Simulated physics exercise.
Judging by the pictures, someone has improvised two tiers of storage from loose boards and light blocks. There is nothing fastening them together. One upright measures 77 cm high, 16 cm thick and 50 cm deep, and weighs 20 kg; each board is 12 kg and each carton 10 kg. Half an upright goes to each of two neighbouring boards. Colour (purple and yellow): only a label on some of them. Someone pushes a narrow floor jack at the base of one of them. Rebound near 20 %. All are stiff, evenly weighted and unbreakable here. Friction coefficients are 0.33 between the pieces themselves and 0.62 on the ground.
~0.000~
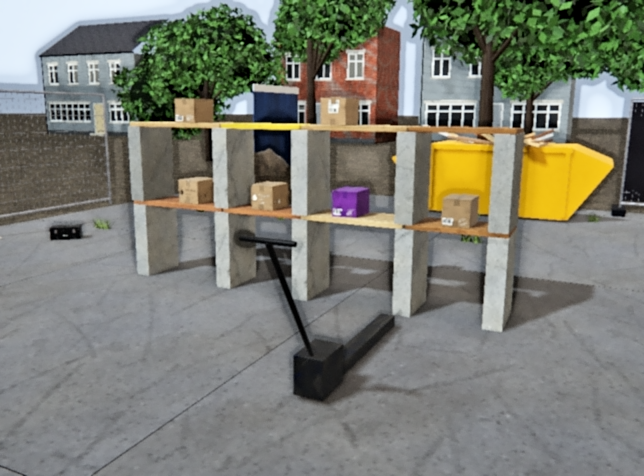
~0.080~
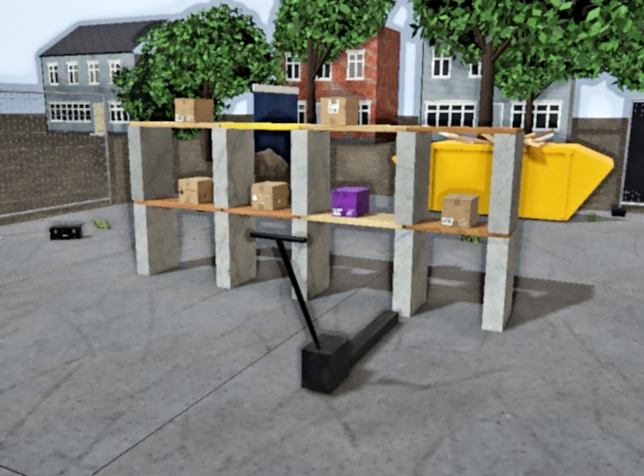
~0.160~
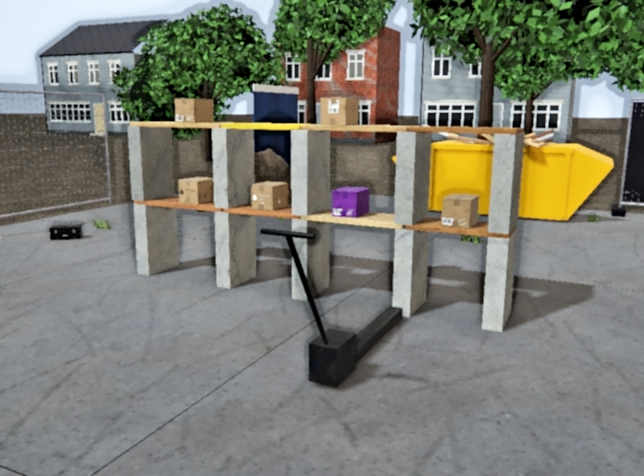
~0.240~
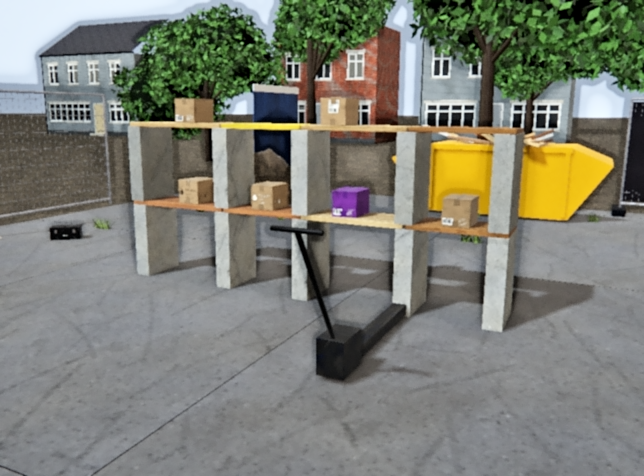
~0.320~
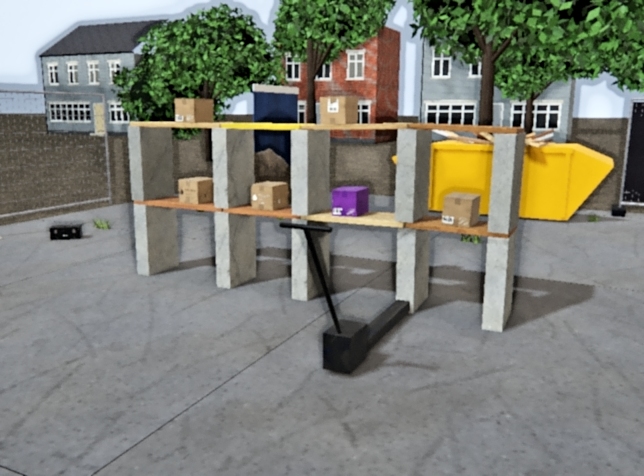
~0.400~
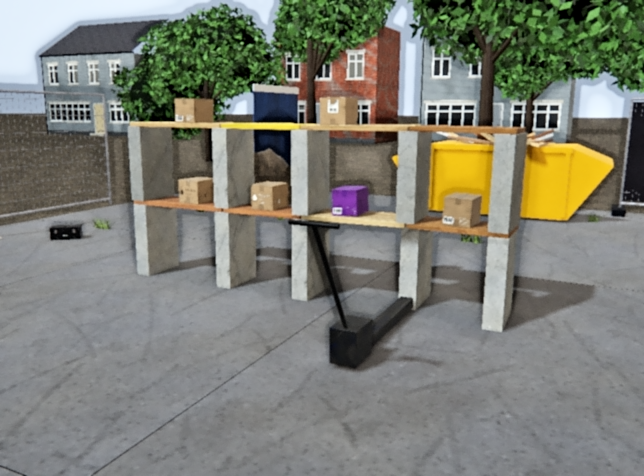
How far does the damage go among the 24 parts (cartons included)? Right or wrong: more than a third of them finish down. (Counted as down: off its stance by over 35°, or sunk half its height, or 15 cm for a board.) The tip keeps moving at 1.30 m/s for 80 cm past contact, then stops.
Right.
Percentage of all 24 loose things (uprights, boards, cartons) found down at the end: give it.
It's somewhere around 60 percent.
By 1.26 s, 8 of the 24 pieces down; purple carton tilted 50°, 41 cm lower; yellow board moved 37 mm.
By 2.90 s, 12 of the 24 pieces down; purple carton tilted 47°, 76 cm lower; yellow board tilted 27°, 61 cm lower.
When it is over (5.8 s), 15 of the 24 pieces down; yellow board on its side; purple carton tilted 21°, 77 cm lower. That is 62 per cent. In pixels of the last frame, middles, yellow board near (261, 278), purple carton near (393, 282).
